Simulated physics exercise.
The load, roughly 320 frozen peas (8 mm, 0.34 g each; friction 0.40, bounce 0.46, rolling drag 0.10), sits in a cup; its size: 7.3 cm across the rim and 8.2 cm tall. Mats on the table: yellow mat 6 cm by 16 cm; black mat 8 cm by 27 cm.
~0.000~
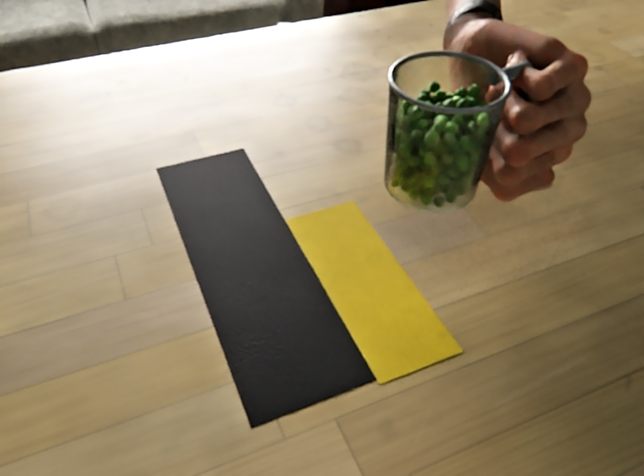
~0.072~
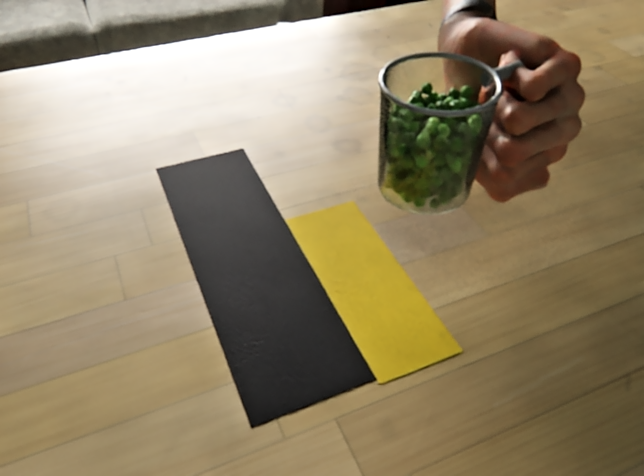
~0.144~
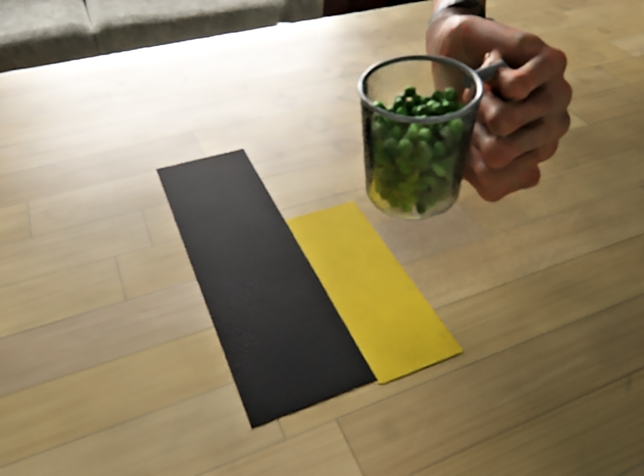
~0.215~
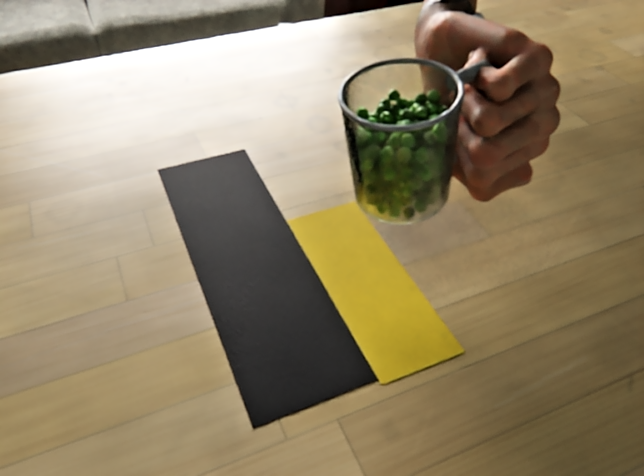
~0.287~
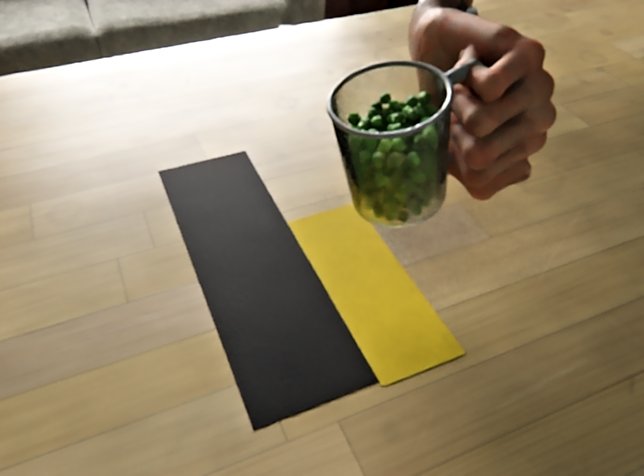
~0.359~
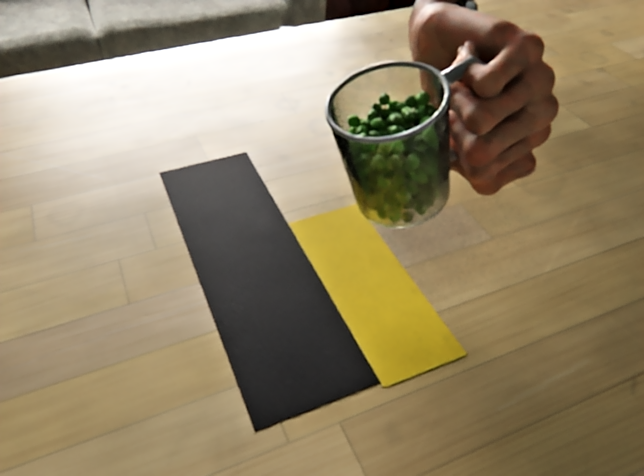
The footage shows a hand holding a clear cup of green peas above a wooden table with a black mat and a yellow mat, moving it a short way left while gradually tilting it slightly to the left.
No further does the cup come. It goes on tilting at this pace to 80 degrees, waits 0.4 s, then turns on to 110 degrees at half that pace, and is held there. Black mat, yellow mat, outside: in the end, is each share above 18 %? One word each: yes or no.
Black mat: Yes. Yellow mat: Yes. Outside: No.
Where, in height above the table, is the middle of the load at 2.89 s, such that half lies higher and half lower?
Some 8 cm.
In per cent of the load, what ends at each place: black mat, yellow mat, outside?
Final split in % - black mat 55, yellow mat 40, outside 10.
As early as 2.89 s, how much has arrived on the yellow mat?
It comes to near 10 in a hundred.
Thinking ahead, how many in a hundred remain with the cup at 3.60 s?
Roughly 5 percent.
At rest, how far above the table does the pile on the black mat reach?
2.0 cm or so.
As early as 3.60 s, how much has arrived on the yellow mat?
Share arrived at that time: About 35 per cent.
Then, at 1.33 s, tilt 63 degrees; cup 100 %; middle of all pieces on or above the table near (403, 155).
After 2.14 s, tilt 80 degrees; cup 95 %; middle of all pieces on or above the table near (396, 162).
After 2.89 s, tilt 98 degrees; yellow mat 10 %, cup 75 %, black mat 10 %; middle of all pieces on or above the table near (376, 183).
Then, at 3.60 s, tilt 110 degrees; yellow mat 35 %, cup 5 %, outside 10 %, black mat 50 %; middle of all pieces on or above the table near (304, 259).
By 4.3 s all is still; yellow mat 40 %, cup 0 %, outside 10 %, black mat 55 %.
